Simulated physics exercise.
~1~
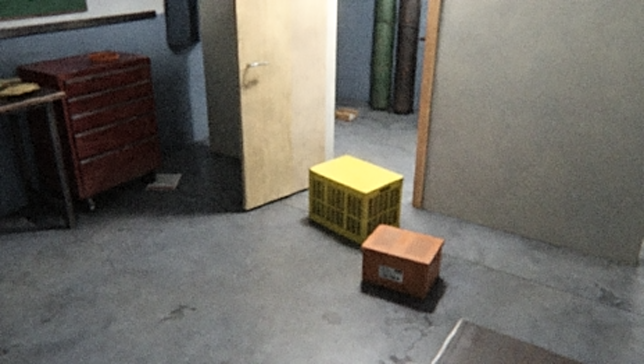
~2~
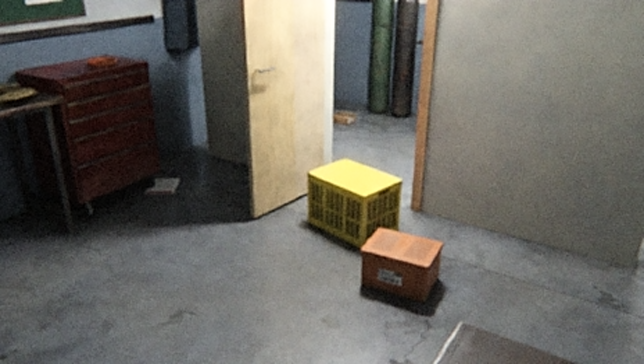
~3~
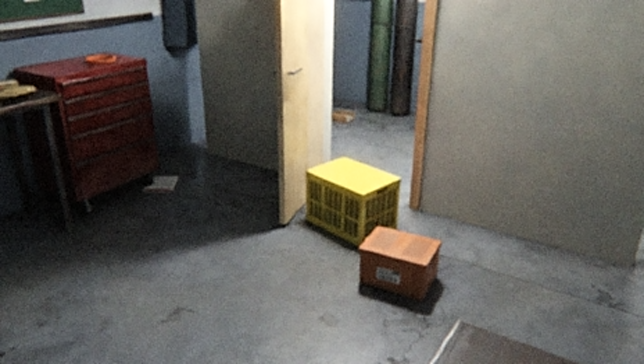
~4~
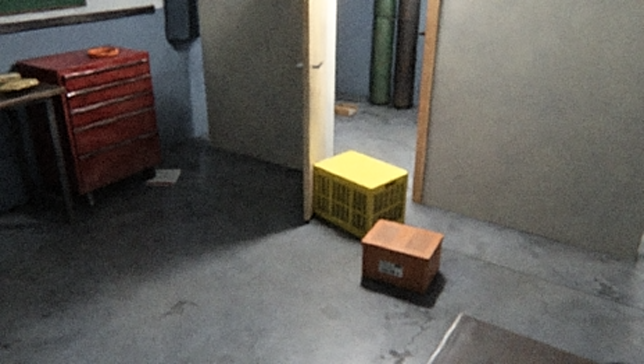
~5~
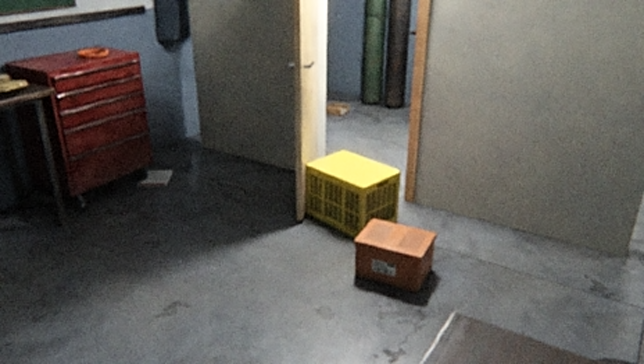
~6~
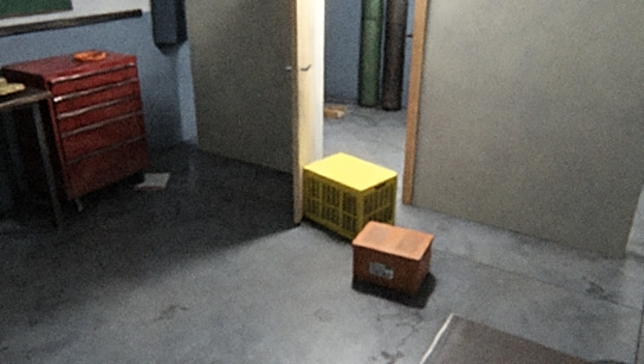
In a dim room with a grey concrete floor, a slightly swaying, raised view looks toward an open doorway. A red drawer cabinet stands at the left beside a table, while a yellow crate sits near the doorway with a smaller orange box in front of it, to the right. The pale door swings rightward toward its frame, with nobody seen pushing it, and narrows to a thin edge. It comes up against the yellow crate, which barely shifts if at all. The door stops there, still well open, with the crate and orange box in place.
